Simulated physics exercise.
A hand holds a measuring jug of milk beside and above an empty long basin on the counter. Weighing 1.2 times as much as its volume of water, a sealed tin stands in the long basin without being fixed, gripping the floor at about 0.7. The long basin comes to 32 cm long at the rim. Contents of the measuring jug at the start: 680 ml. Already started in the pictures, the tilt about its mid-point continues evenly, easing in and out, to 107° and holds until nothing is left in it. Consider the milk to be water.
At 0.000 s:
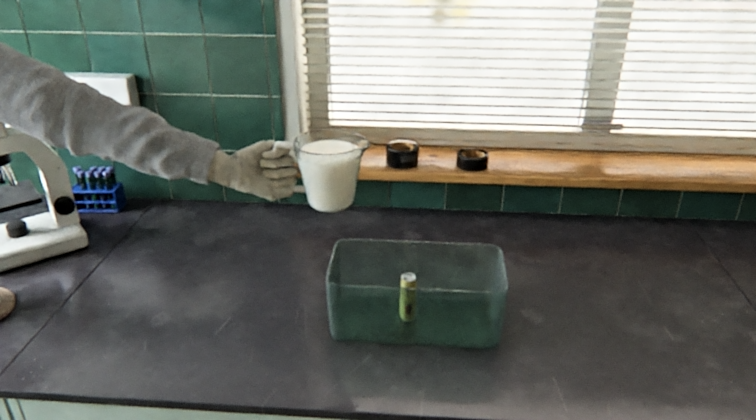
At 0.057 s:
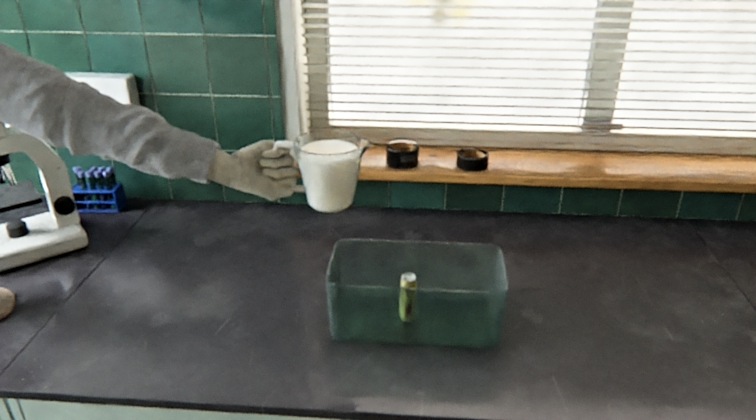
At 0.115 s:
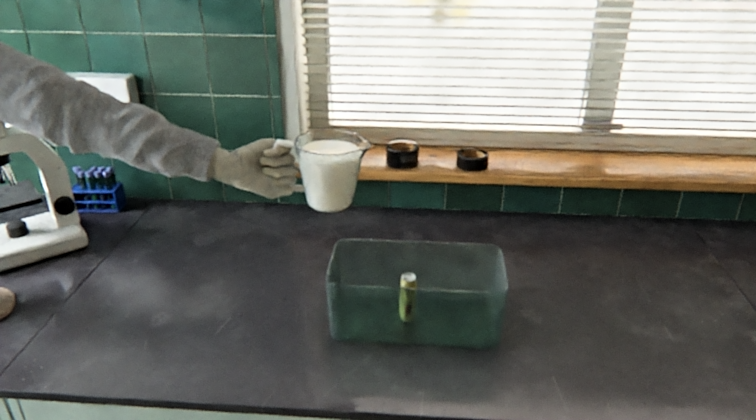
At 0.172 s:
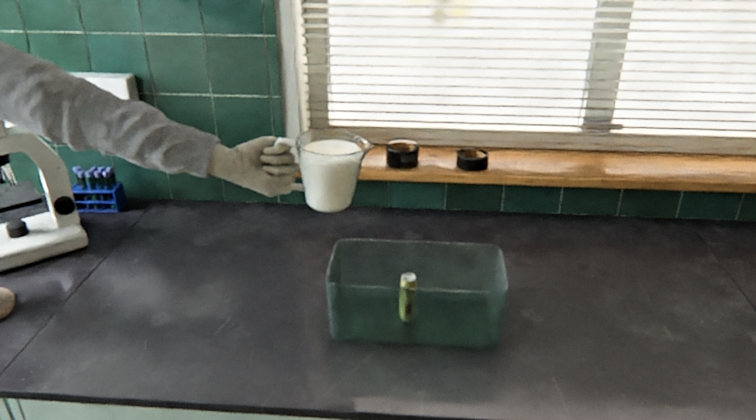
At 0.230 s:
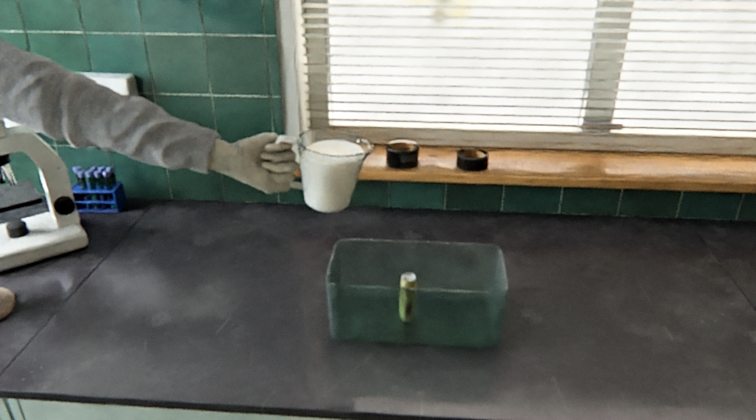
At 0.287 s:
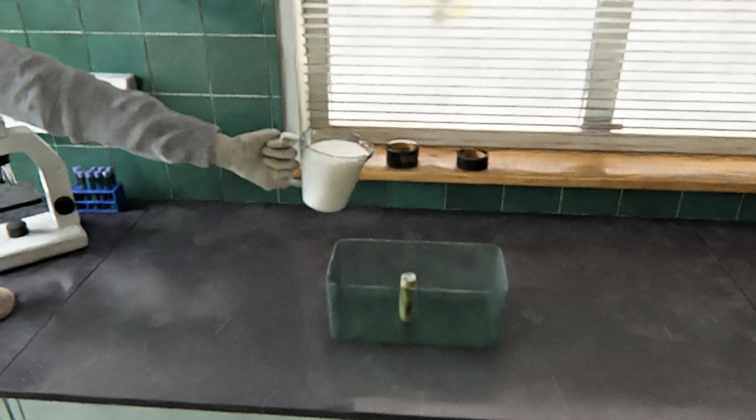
A lab counter with a dark top is seen from slightly above, backed by green tiles and a window with blinds over a wooden sill. A gloved hand reaching from the left holds a clear jug of white liquid above an empty greenish basin, with a microscope at far left. The hand slowly tilts the jug slightly to the right, while the camera stays still.
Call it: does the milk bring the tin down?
Call: Not brought down.
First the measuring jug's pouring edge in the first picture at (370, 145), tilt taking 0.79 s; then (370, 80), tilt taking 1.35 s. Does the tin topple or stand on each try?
Run one: It tumbles. Run two: It does not tip.
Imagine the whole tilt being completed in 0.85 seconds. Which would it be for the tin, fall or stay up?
In that case the tin overturns.
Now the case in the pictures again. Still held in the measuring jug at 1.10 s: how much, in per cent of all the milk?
Around 16 in a hundred.
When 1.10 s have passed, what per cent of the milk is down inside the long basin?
My estimate is about 64 percent.
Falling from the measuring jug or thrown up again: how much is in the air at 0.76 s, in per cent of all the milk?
Near 22 per cent of it all.
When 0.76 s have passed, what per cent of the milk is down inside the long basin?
6 %, give or take.
After 0.76 s the tilt is 64° and 72 per cent is still to pour; the tin stands where it began.
After 1.10 s the tilt is 98° and 16 per cent is still to pour; the tin stands where it began.
After 1.46 s the tilt is 107° and 0 per cent is still to pour; the tin stands where it began.
After 1.85 s the tilt is 107° and 0 per cent is still to pour; the tin stands where it began.
In the end the tin stands where it began.
